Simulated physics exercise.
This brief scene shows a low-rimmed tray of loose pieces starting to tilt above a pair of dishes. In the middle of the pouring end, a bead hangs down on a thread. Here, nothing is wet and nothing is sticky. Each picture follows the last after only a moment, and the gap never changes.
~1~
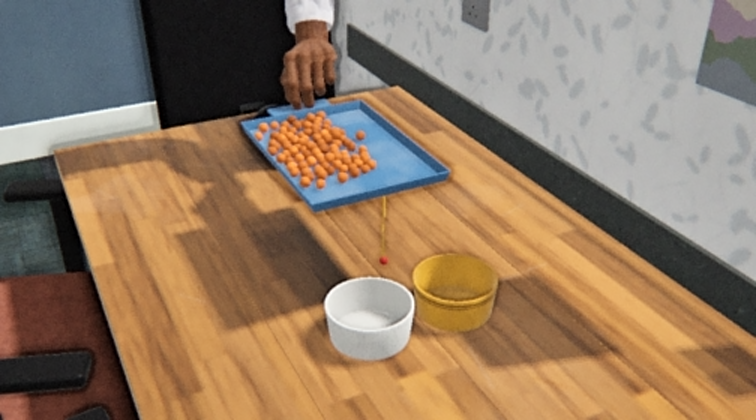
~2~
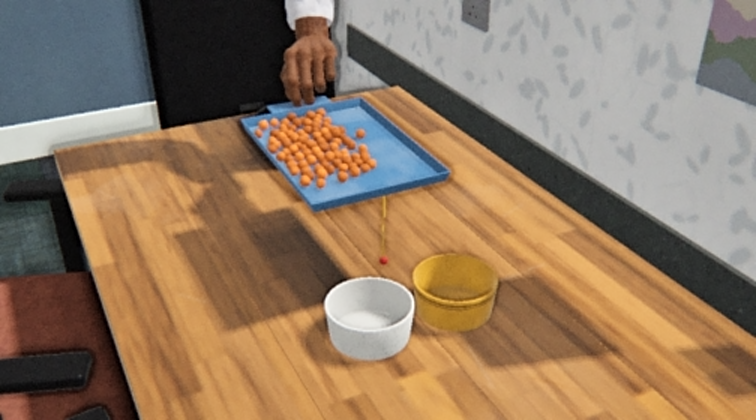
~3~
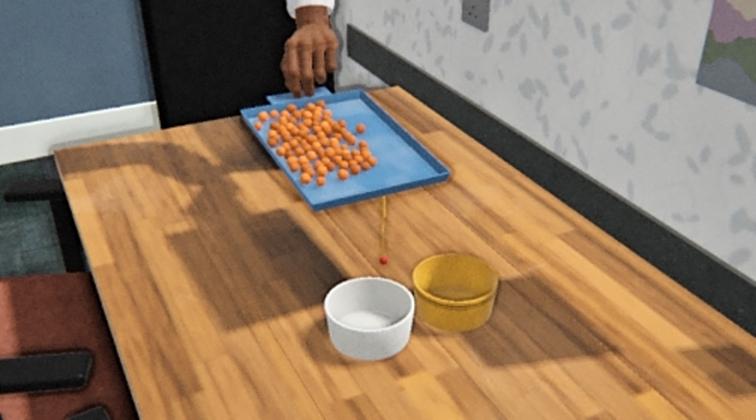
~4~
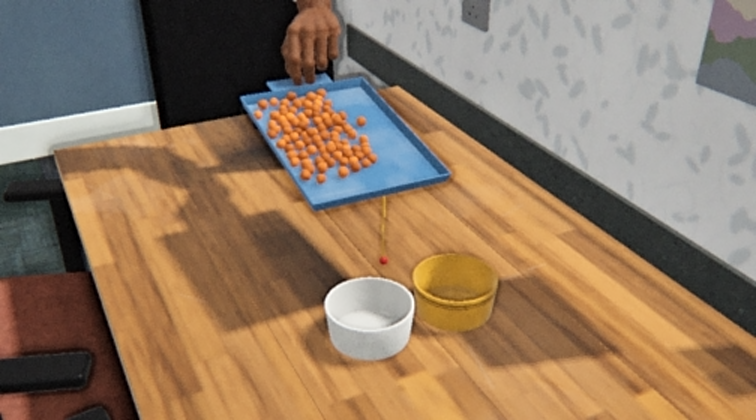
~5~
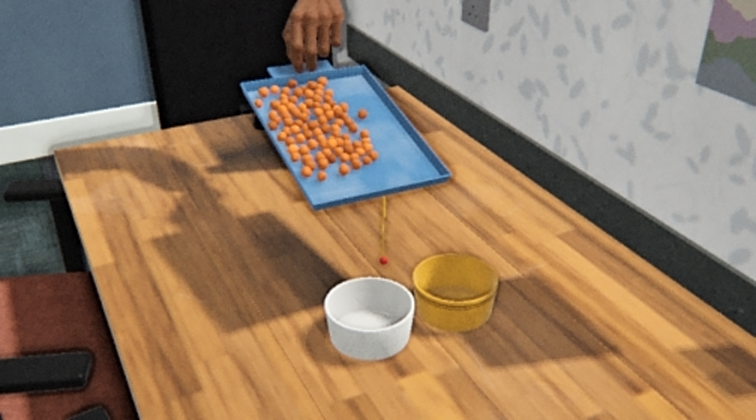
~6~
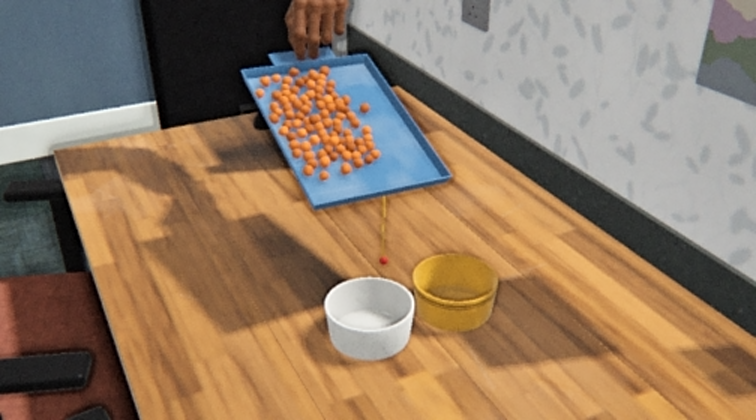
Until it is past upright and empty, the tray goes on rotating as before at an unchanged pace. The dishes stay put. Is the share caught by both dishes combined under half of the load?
Result: Mostly caught.
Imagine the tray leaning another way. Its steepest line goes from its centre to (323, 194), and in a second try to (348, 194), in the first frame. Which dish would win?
The first try goes to the one on the left and the second to the one on the left.
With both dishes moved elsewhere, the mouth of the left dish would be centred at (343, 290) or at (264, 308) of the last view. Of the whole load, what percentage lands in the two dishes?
About 60 per cent first, then about 20 per cent.
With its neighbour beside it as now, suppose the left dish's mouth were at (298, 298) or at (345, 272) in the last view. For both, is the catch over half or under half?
At the first place the smaller part, at the second less than half.
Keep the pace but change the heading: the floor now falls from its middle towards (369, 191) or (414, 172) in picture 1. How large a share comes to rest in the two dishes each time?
80 per cent, then 30 per cent.
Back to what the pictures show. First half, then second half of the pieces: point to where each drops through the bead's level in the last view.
(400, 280) for the early half, (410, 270) for the late half.
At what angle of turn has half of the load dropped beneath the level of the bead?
It is at around 105 degrees by then.
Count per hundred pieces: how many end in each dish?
Left dish around 50, right dish around 50, both in a hundred.
Just after the last frame, tray tipped steeply; the larger part on the tray; just a few in the left dish; about a tenth in the right dish; about a tenth in the air.
A moment on, tray tipped right over; roughly a third on the tray; roughly a quarter in the left dish; roughly a quarter in the right dish; just a few outside both; roughly a quarter in the air.
Further on, tray tipped past a quarter turn; roughly half in the left dish; roughly half in the right dish; about a tenth outside both.
When it is over, tray tipped past a quarter turn; roughly half in the left dish; roughly half in the right dish; about a tenth outside both.
